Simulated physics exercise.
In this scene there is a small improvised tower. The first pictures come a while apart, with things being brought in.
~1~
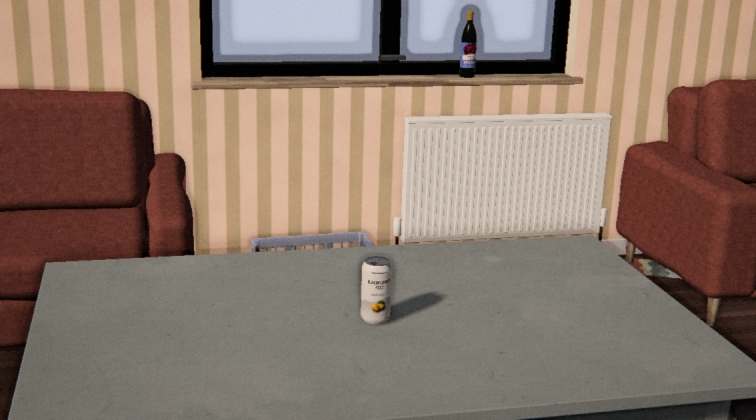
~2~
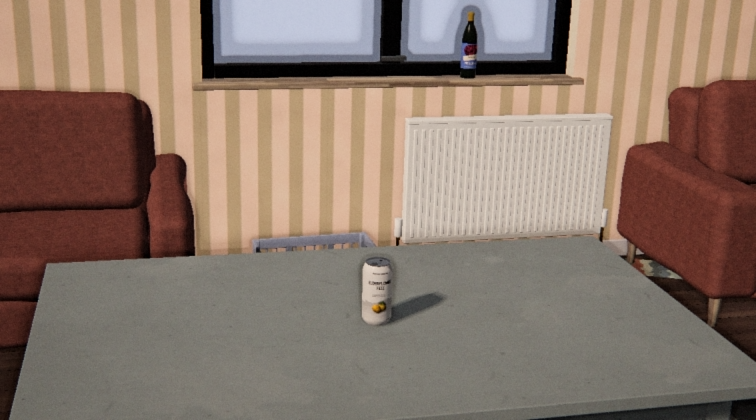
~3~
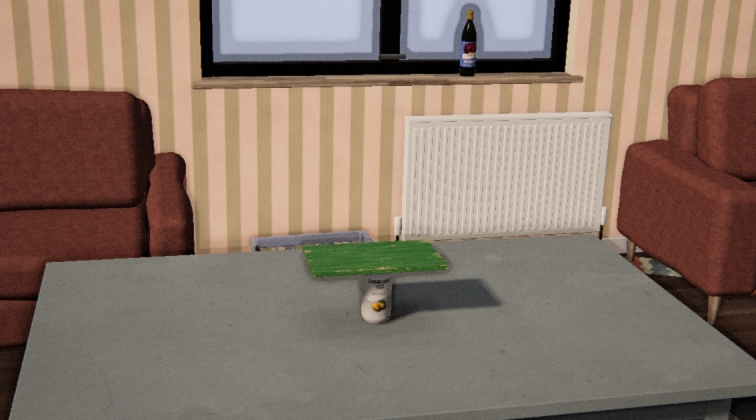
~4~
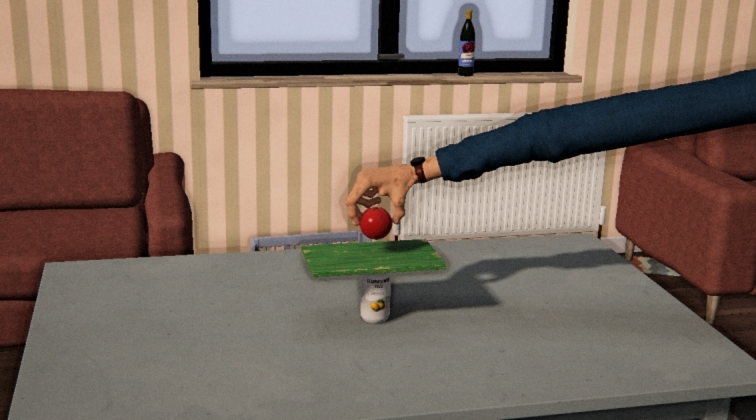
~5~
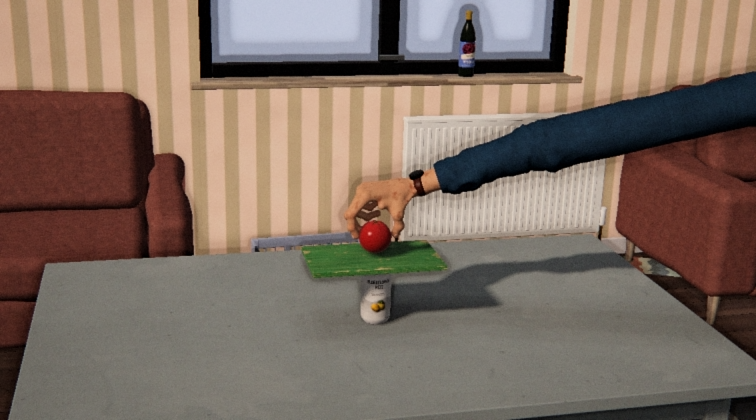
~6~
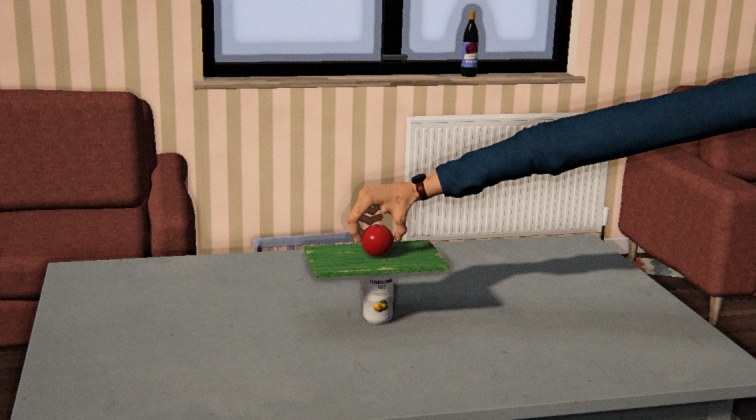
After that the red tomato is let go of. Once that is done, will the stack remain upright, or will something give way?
Nice try - it stays together just fine.
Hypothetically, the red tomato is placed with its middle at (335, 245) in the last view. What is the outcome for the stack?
What happens next is that it goes down.
Then, 0.10 s after the last picture, nothing has stirred.
Then, 0.40 s after the last picture, red tomato resting near (378, 241).
At rest, all 3 in place. Seen from the same camera at the end, red tomato near (378, 241). The stack holds.
